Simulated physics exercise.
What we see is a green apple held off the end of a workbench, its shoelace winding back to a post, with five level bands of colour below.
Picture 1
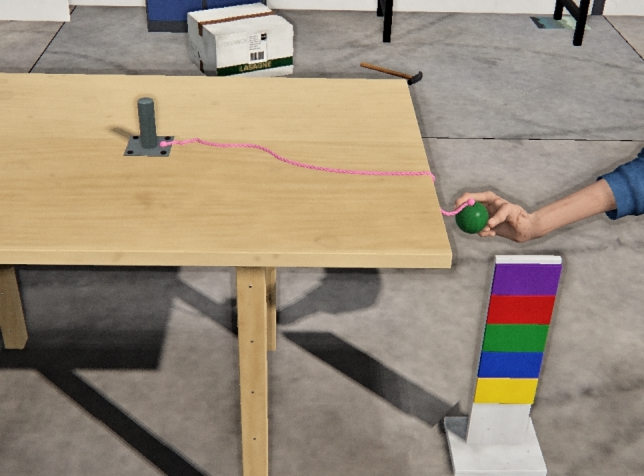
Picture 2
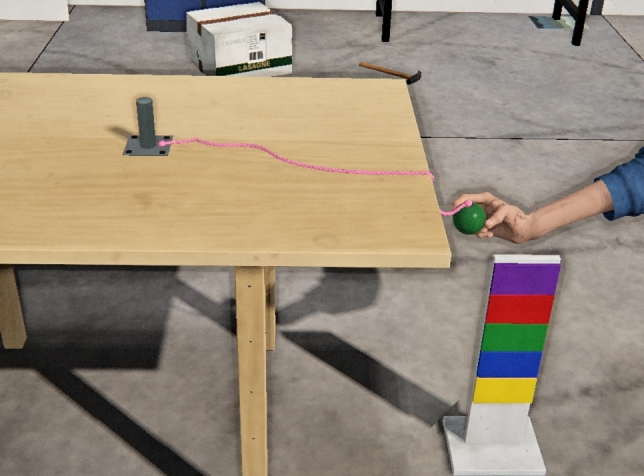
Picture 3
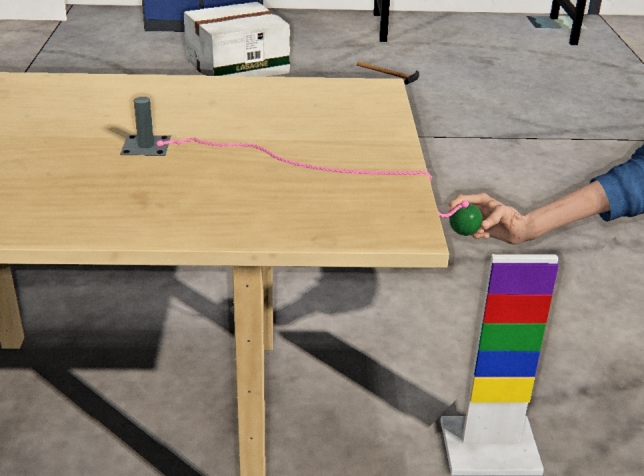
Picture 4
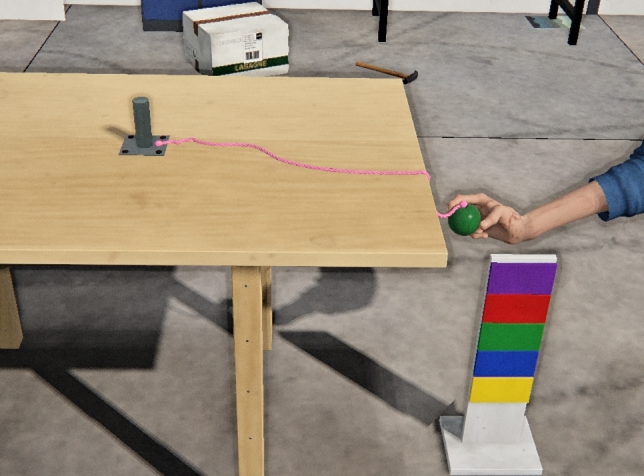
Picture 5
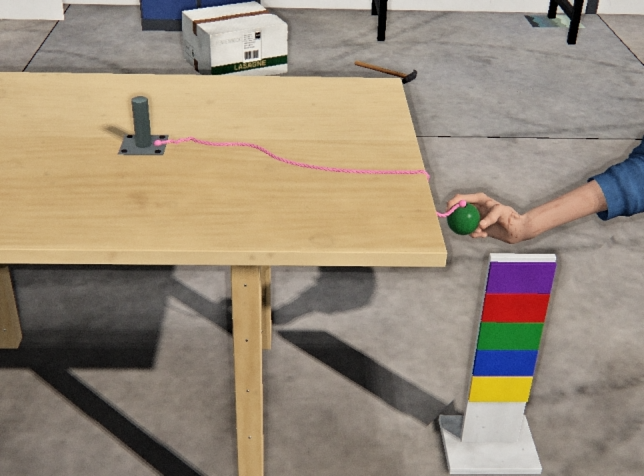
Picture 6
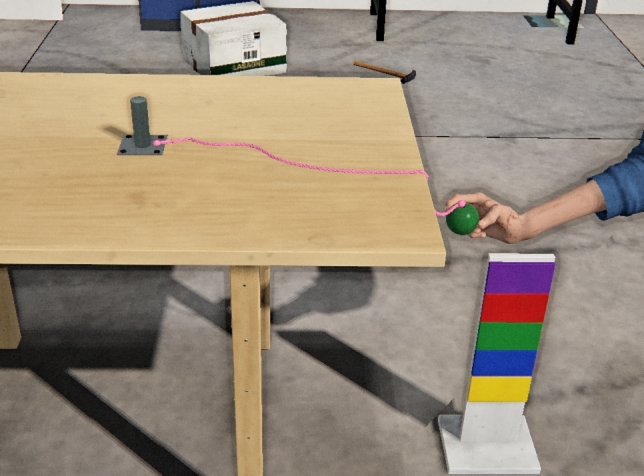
A green ball on a pink string stayed almost still in a person's fingers just off the table's right end, above a stand of coloured bands, while the whole view shifted very slightly left.
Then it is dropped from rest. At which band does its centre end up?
Its centre hangs level with the purple band.
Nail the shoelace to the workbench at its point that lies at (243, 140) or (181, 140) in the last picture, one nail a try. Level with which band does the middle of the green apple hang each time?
Taking them in turn: Purple; purple.
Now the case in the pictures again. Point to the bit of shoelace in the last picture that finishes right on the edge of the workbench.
Near (401, 172).
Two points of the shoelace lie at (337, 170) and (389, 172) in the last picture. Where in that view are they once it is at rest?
The first at (364, 157), the second at (414, 160).
Soon after, apple near (381, 258); level with purple.
Then, apple near (411, 273); level with purple.
At rest, apple near (406, 271); level with purple. Its middle rests at the purple band.
